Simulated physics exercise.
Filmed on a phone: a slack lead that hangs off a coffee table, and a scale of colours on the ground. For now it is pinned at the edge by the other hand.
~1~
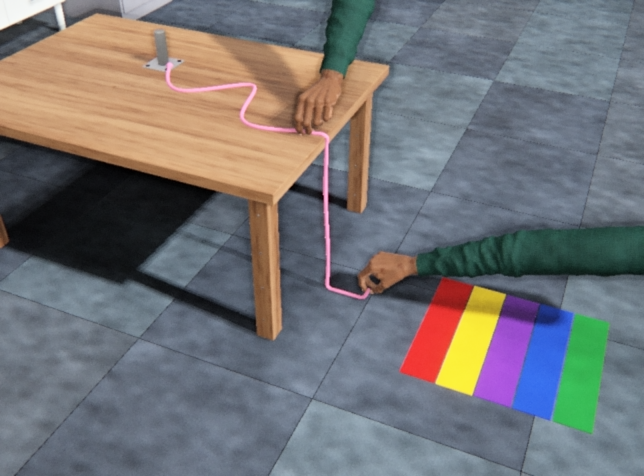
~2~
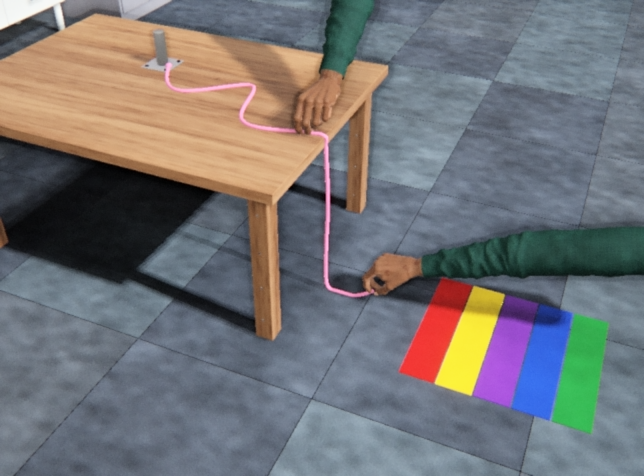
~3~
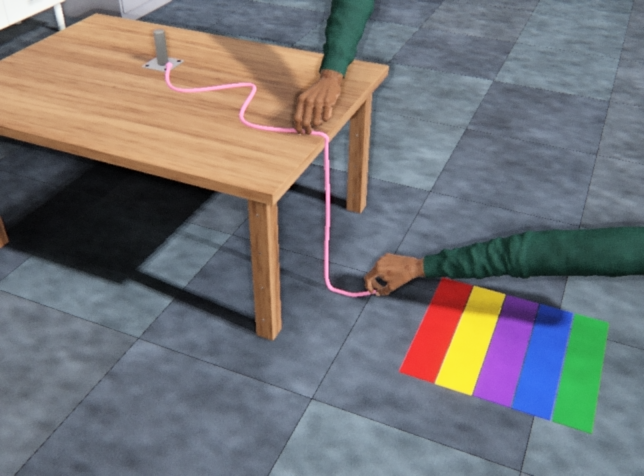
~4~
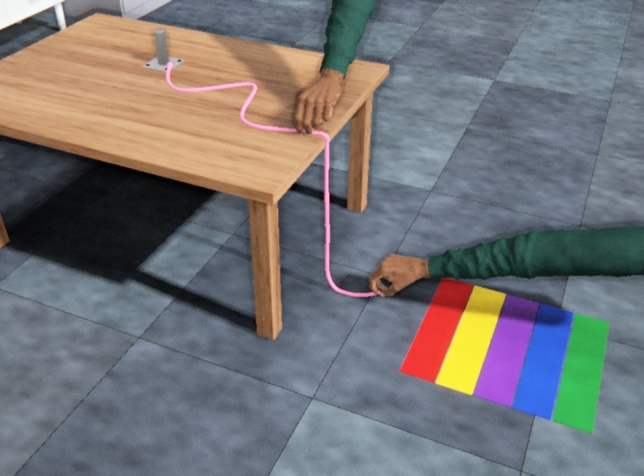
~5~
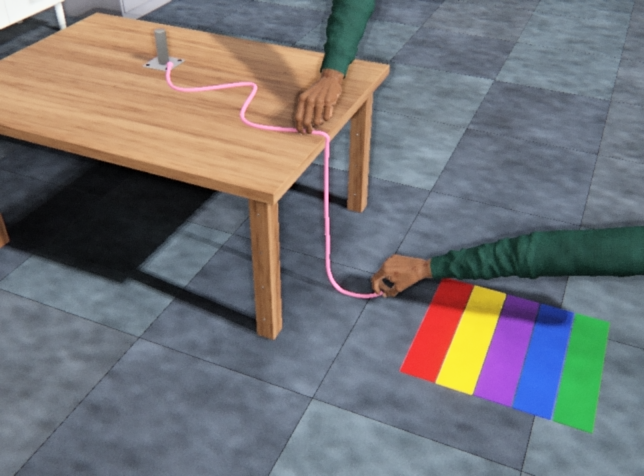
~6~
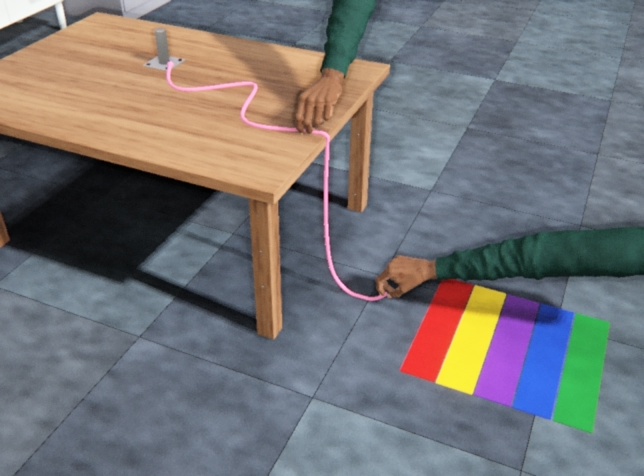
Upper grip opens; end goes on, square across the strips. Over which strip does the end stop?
Over the green strip.
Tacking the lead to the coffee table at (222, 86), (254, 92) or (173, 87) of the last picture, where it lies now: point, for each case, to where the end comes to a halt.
Readings in order - (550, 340), (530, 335), (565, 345).
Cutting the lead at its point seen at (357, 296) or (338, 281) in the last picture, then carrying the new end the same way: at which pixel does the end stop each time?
(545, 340) and (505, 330).
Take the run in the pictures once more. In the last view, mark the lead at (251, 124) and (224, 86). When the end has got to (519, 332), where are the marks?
They end up at (339, 138) and at (253, 91).
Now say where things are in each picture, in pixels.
End (368, 289); red (425, 358); yellow (461, 369); purple (498, 381); blue (536, 393); green (576, 405), in the first frame.
End (373, 291); lead through (167, 81) (232, 86) (241, 113) (306, 132) (328, 203) (326, 269), in the second frame.
End (375, 291), in the third frame.
End (379, 292); lead through (168, 80) (233, 86) (242, 112) (307, 132) (327, 202) (327, 269), in the fourth frame.
End (382, 293), in the fifth frame.
End (386, 294); lead through (169, 80) (233, 85) (243, 112) (308, 131) (326, 201) (332, 269), in the sixth frame.
Soon after, end near (519, 332); over purple.
Then, end near (565, 345); over blue.
At full stretch, end near (593, 353); over green. Over green.
